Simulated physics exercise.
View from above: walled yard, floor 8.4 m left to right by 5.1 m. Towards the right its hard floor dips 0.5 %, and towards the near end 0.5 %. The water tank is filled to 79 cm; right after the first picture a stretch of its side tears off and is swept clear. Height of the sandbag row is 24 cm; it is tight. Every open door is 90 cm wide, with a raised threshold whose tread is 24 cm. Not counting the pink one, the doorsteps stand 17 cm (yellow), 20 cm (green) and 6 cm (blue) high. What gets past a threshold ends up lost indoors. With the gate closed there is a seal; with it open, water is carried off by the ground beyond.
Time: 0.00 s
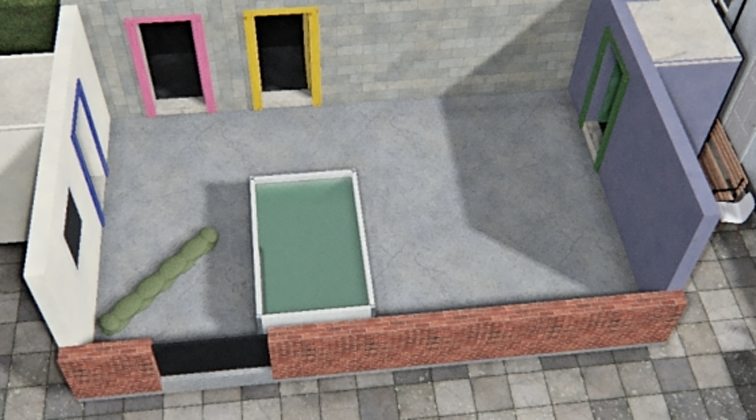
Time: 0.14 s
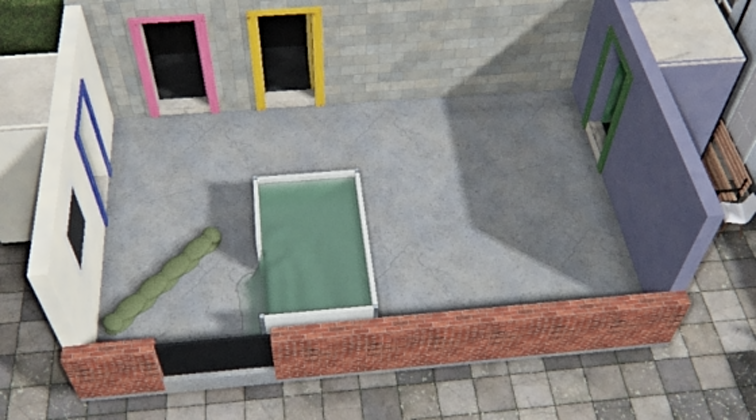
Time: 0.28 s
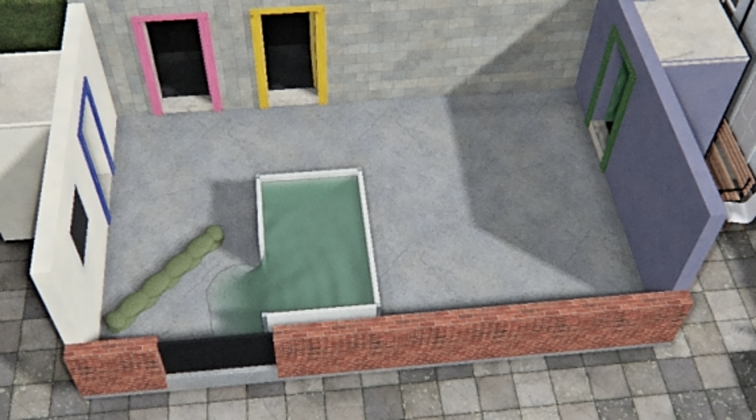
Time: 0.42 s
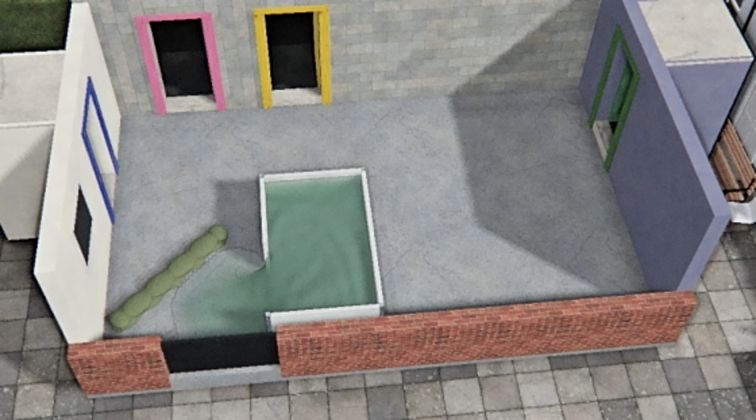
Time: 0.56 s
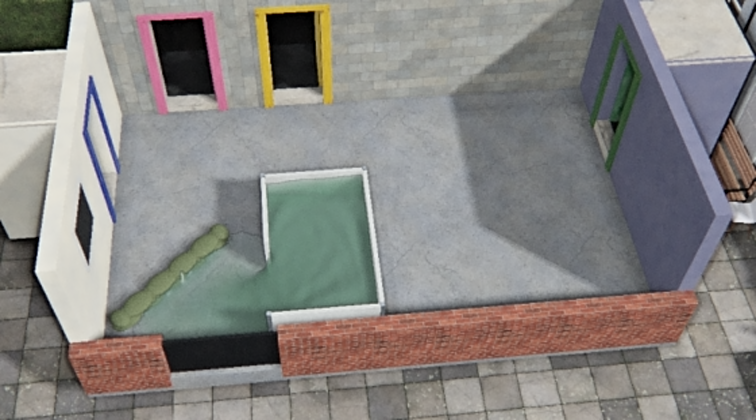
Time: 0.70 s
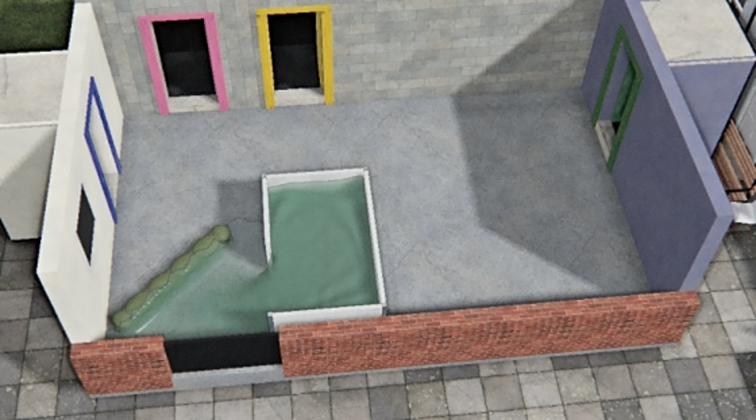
We see a walled yard from above, where a tank of green water opens on its left side and water pours out, spreading left across the grey floor along the brick wall and reaching the row of green sandbags.
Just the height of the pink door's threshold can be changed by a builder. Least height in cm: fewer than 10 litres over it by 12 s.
Approx. 19 cm.
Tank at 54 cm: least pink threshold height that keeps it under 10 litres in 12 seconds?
Then roughly 12.5 cm.
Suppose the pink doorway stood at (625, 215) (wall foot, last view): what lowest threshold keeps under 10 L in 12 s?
Minimum: Close to 6.5 cm.
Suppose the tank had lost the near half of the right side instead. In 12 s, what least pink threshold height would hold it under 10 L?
In that case about 6.5 cm.
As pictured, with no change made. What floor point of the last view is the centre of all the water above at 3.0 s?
I'd say around (236, 273).
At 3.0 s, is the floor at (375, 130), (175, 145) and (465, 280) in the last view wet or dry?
Status: Clear / submerged / clear.
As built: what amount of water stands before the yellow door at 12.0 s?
Lab note: Depth approx. 7.0 cm.
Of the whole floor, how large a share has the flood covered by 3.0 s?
About 35 per cent.
After 1.4 s water covers 15 % of the floor, deepest (76 cm) near (105, 359); it has not reached the pink door.
After 3.0 s water covers 35 % of the floor, deepest (40 cm) near (156, 313); 20 cm at the pink door, 3 litres in over its 15 cm threshold.
After 12.0 s water covers 90 % of the floor, deepest (16 cm) near (265, 345); 3 cm at the pink door, 34 litres in over its 15 cm threshold.
At the pink door as built, the water arrived by 2.6 s and peaked near 23 cm at 4.8 s.
With a threshold of 17.5 cm, 15 litres would have come in within the 12 s; with 23.5 cm, 1 litre. So under 10 litres takes about 19 cm.
